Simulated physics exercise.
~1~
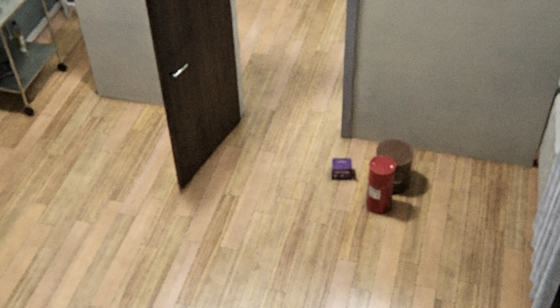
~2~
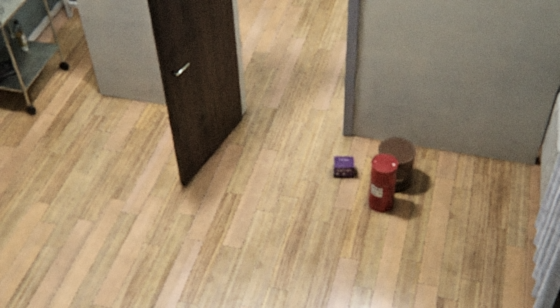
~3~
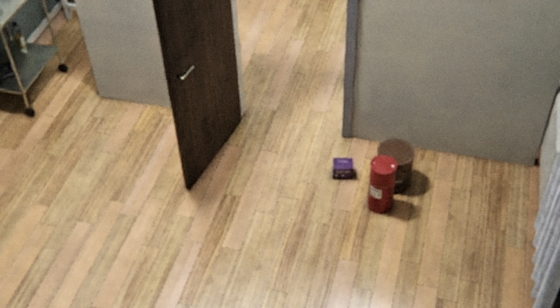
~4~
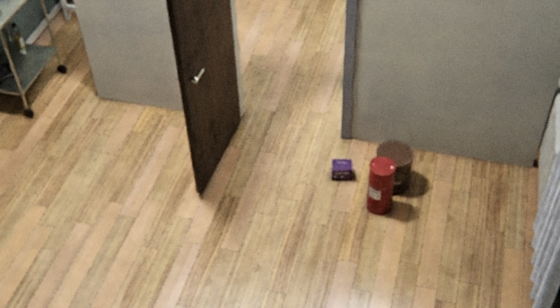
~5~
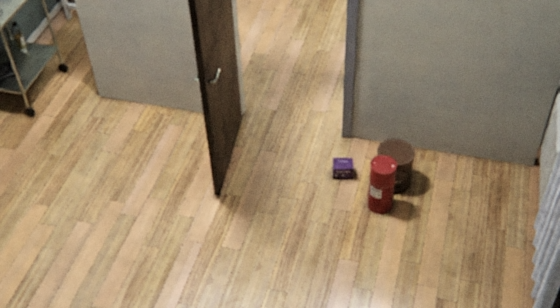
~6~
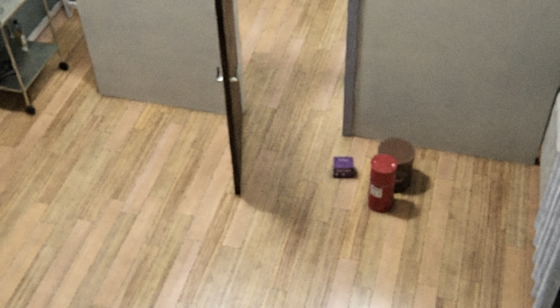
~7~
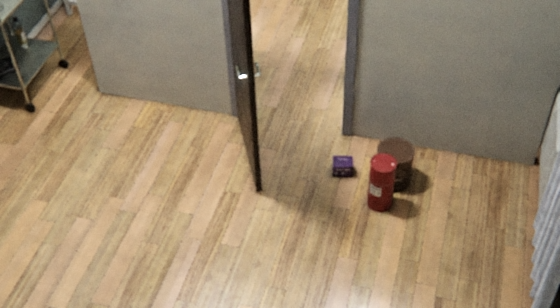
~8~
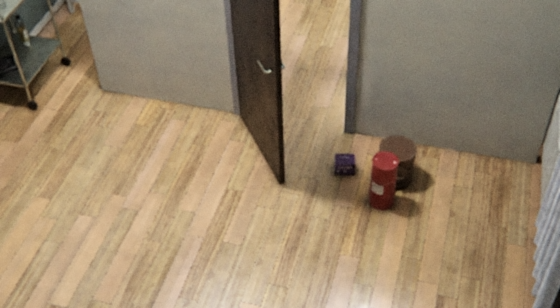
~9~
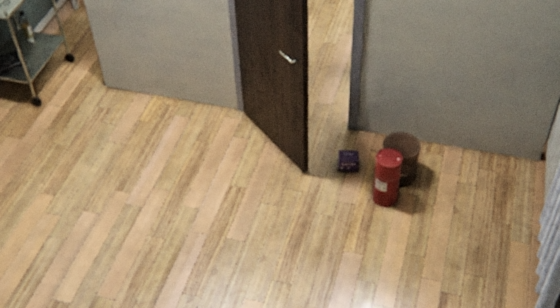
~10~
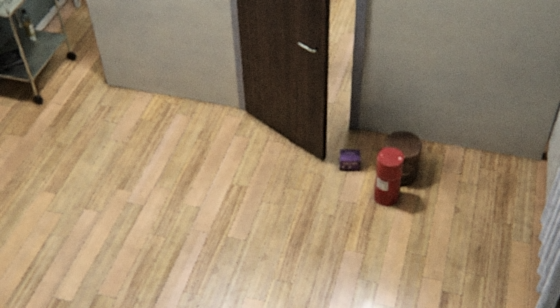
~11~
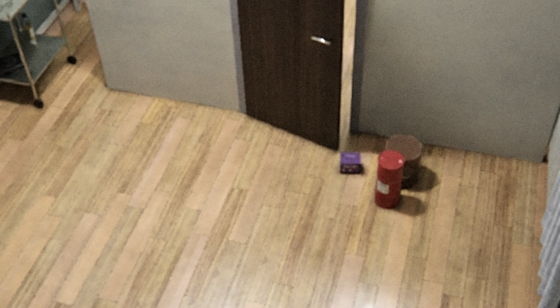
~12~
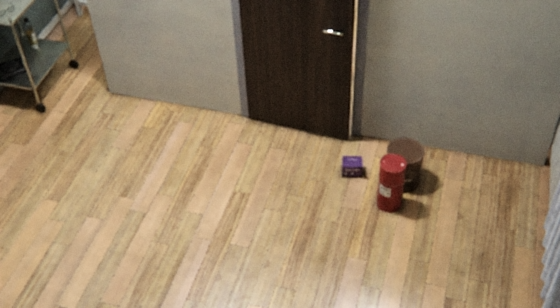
The clip shows a dark door standing open in a doorway on a light wood floor, with a purple box, a red canister and a brown pail to its right; the door swings rightward past them and closes, leaving all three objects standing where they were.
